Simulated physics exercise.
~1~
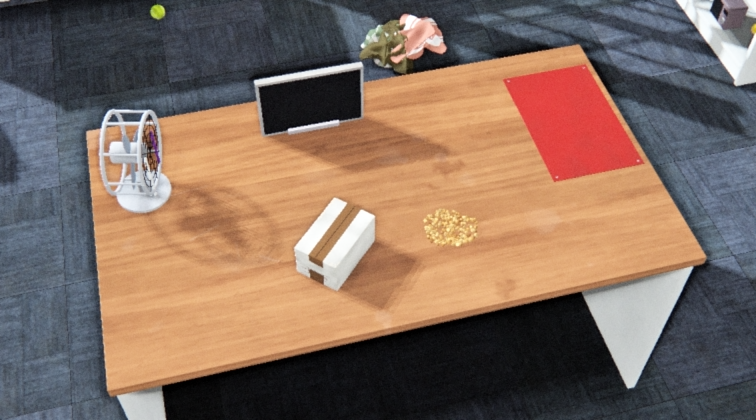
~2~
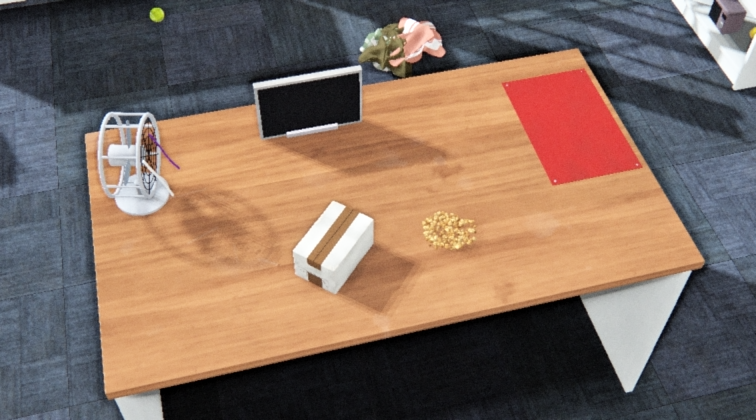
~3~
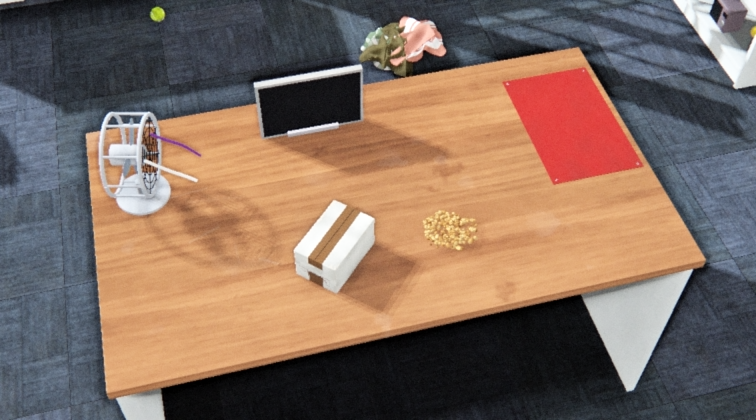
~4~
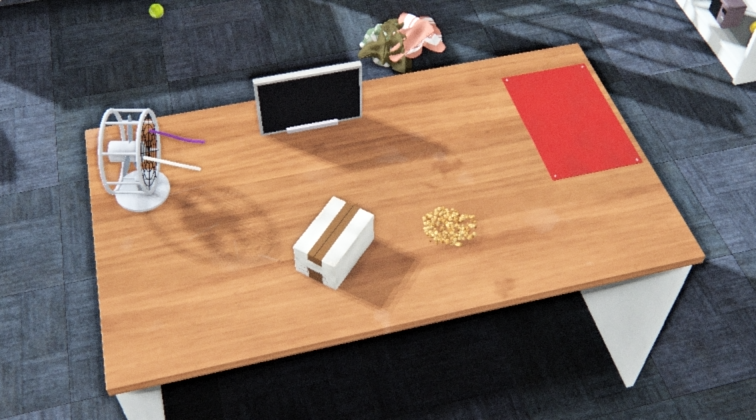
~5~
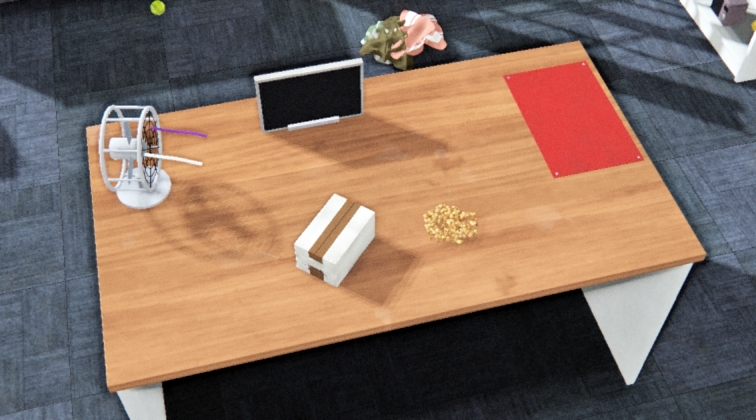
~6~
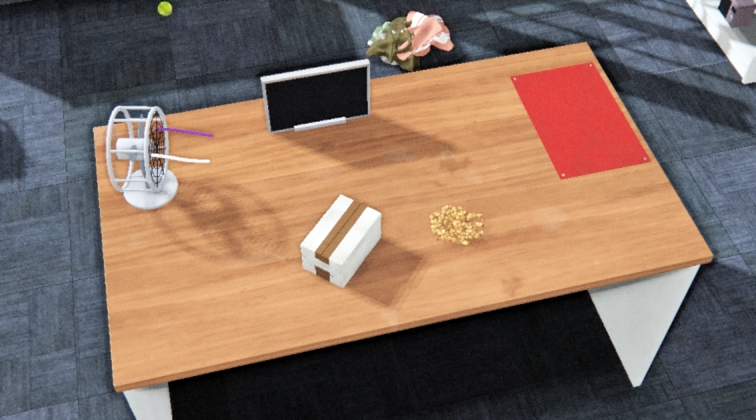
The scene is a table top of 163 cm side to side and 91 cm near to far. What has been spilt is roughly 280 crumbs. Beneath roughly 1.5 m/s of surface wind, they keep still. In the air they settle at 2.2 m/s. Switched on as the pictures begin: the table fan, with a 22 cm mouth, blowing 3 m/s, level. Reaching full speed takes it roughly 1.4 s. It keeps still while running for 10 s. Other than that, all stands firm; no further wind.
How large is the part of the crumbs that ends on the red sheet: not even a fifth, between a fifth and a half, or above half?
The share on the red sheet: Not reaching a fifth.
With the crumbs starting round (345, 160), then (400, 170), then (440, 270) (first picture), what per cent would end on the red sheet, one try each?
It goes 10 %, then 5 %, then 0 %.
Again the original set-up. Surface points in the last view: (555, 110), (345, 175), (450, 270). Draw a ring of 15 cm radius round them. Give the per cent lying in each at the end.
I would say some 0 %, 0 % and 40 % respectively.
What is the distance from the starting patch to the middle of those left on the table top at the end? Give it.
Roughly 10 centimetres.
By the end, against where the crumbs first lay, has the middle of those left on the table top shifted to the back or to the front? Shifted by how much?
Forward, about 5 cm.
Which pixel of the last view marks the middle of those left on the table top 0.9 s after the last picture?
At about (490, 240).
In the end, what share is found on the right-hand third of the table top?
It comes out near 20 in a hundred.
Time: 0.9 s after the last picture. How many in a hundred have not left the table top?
Close to 100 in a hundred remain at that time.
Then, 0.9 s after the last picture, 88 % are on the move or not yet settled, 0 % are on the red sheet; the middle of those still in play is near (490, 240).
Then, 2.1 s after the last picture, 56 % are on the move or not yet settled, 0 % are on the red sheet; the middle of those still in play is near (484, 238).
Then, 4.4 s after the last picture, 45 % are on the move or not yet settled, 0 % are on the red sheet; the middle of those still in play is near (479, 241).
Then, 8.9 s after the last picture, at the end, 0 % are on the red sheet; the middle of those still in play is near (479, 241).
